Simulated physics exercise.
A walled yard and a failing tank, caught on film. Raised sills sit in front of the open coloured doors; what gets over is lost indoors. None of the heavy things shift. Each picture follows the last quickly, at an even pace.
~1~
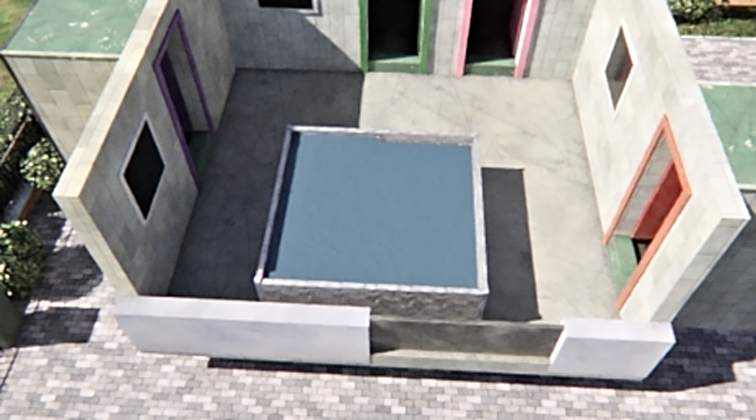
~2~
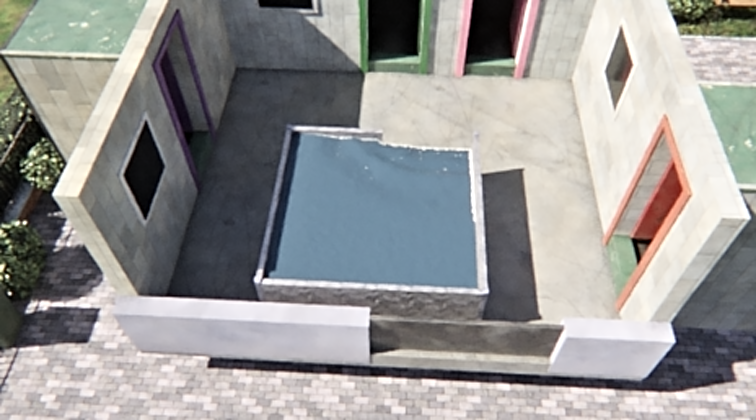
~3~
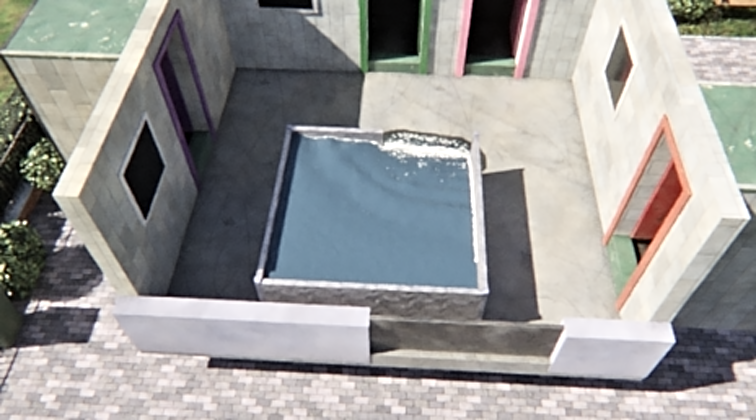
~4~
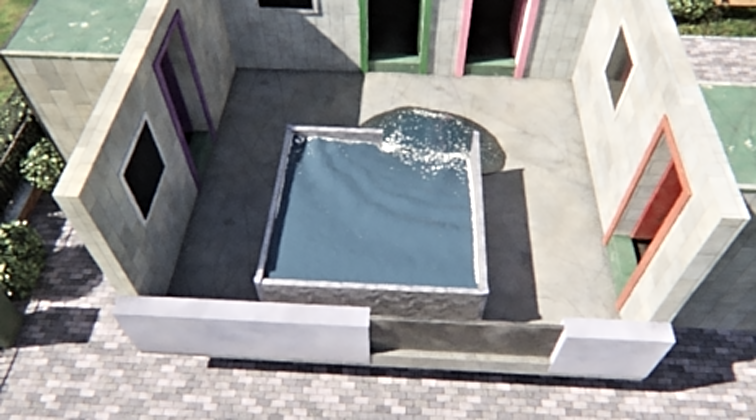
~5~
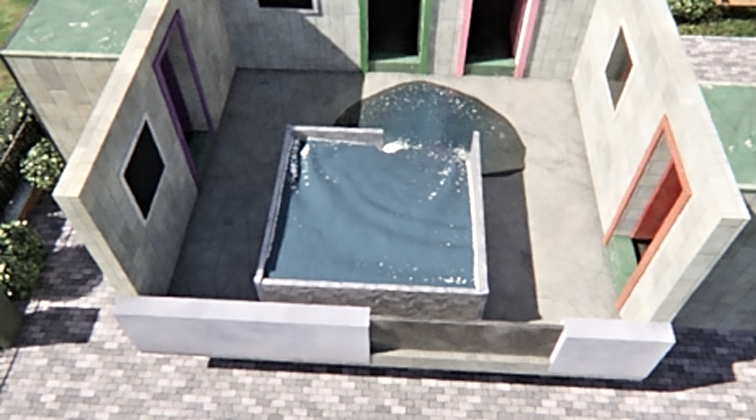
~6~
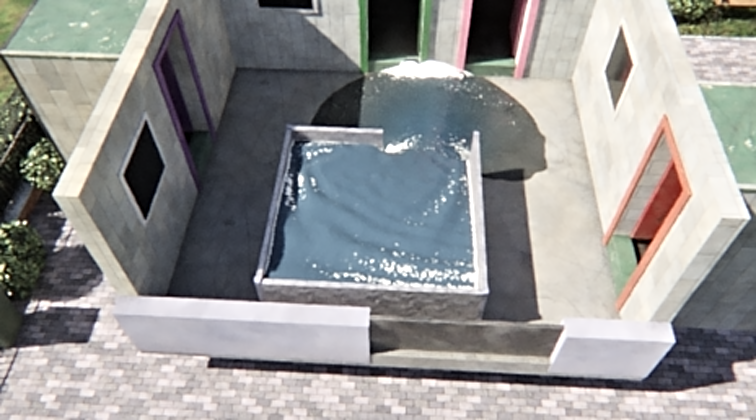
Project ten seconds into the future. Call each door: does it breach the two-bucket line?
Calls: The red door does not breach it; the green door breaches it; the purple door does not breach it; the pink door breaches it.
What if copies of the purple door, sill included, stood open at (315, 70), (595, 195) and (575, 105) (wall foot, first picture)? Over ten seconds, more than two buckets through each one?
Same order as asked - stays within the limit, stays within the limit and exceeds the limit.
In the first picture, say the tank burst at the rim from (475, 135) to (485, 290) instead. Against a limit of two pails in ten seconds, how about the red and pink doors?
Lab note: The red one tops the threshold, the pink one tops the threshold.
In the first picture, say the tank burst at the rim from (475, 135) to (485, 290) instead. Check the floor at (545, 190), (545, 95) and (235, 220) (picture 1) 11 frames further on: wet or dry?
Submerged, submerged, unwetted.
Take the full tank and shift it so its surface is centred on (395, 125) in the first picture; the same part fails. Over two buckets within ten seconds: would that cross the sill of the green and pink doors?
Green door lets more in, pink door lets more in.
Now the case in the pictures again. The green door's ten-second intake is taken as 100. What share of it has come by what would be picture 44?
That share would be near 100 %.
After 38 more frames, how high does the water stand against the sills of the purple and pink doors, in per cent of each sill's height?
Roughly 40 % and 90 %, respectively.
A moment on, water covers 40 % of the floor; the red door not reached, the green door over two buckets in, the purple door not reached, the pink door under two buckets in.
Next, water covers 45 % of the floor; the red door not reached, the green door far over two buckets in, the purple door not reached, the pink door far over two buckets in.
Then, water covers 85 % of the floor; the red door wet at the sill, nothing in, the green door far over two buckets in, the purple door wet at the sill, nothing in, the pink door far over two buckets in.
Later, water covers 95 % of the floor; the red door wet at the sill, nothing in, the green door far over two buckets in, the purple door wet at the sill, nothing in, the pink door far over two buckets in.
In the end, water covers 95 % of the floor; the red door wet at the sill, nothing in, the green door far over two buckets in, the purple door wet at the sill, nothing in, the pink door far over two buckets in.
